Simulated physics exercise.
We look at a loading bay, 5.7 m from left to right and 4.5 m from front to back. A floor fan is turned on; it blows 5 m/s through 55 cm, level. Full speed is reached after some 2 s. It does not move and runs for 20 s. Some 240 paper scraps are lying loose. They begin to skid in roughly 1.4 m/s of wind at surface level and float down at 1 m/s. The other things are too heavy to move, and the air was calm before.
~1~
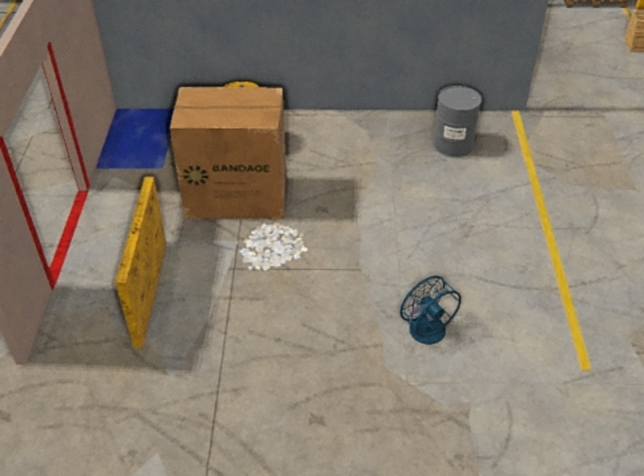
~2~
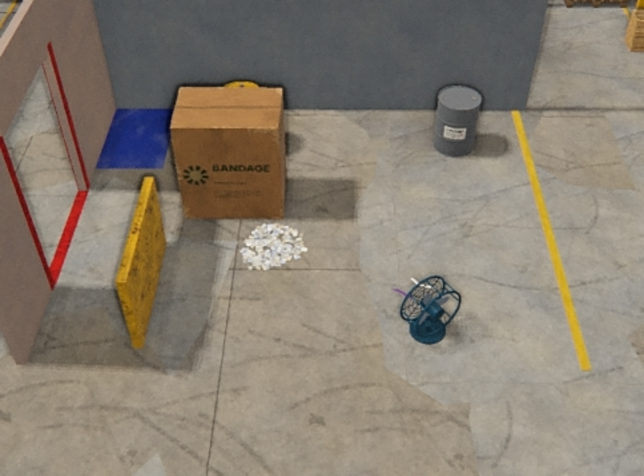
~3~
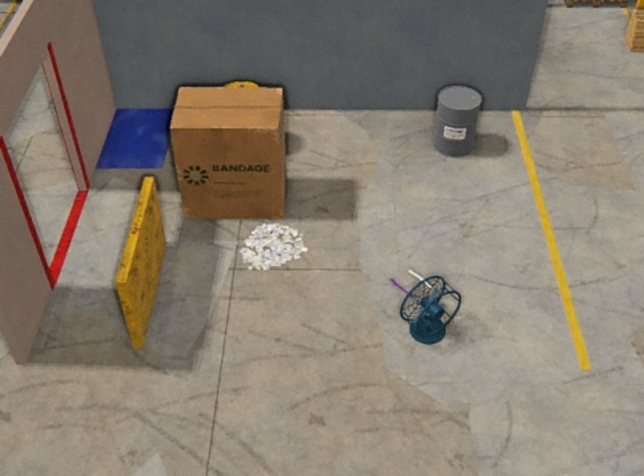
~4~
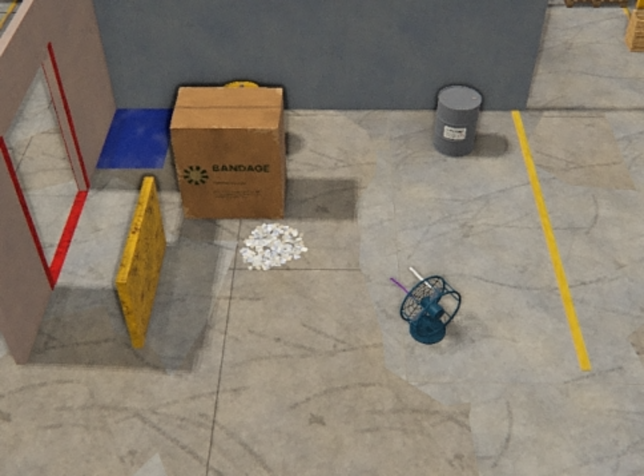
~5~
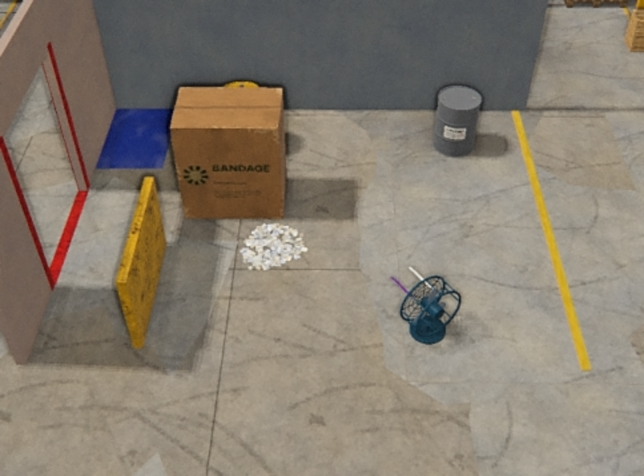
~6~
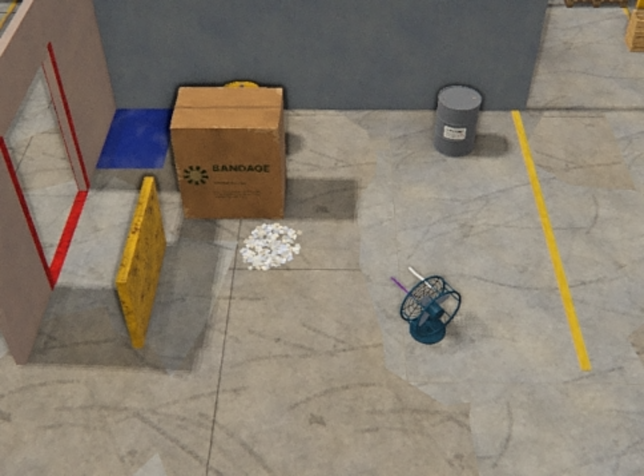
The clip opens on a concrete loading bay with a large carton, a yellow screen, a gray drum and a pile of white paper scraps near a floor fan. Thin streamers then appear at the fan and stick out toward the upper left, and finally the scraps shift very slightly left.
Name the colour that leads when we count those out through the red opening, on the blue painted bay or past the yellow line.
It is red that takes the most.
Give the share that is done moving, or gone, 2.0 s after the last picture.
Near 30 %.
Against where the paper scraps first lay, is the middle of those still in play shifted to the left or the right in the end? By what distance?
To the left, by about 0.2 m.
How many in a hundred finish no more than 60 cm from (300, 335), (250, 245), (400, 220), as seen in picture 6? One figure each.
In turn about 0 %, 50 %, 0 %.
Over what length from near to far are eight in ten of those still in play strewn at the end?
Roughly 0.4 m.
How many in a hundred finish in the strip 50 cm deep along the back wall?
Near 0 %.
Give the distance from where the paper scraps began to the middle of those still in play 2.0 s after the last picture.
About 0.4 m.
Then, 2.0 s after the last picture, 0 % are past the yellow line, 0 % on the blue painted bay and 0 % out through the red opening; the middle of those still in play is near (247, 241); 33 % have settled or left.
Then, 4.4 s after the last picture, 0 % are past the yellow line, 0 % on the blue painted bay and 16 % out through the red opening; the middle of those still in play is near (243, 245); 34 % have settled or left.
Then, 9.0 s after the last picture, 0 % are past the yellow line, 0 % on the blue painted bay and 29 % out through the red opening; the middle of those still in play is near (247, 250); 52 % have settled or left.
Then, 18.0 s after the last picture, at the end, 0 % are past the yellow line, 0 % on the blue painted bay and 38 % out through the red opening; the middle of those still in play is near (252, 250).
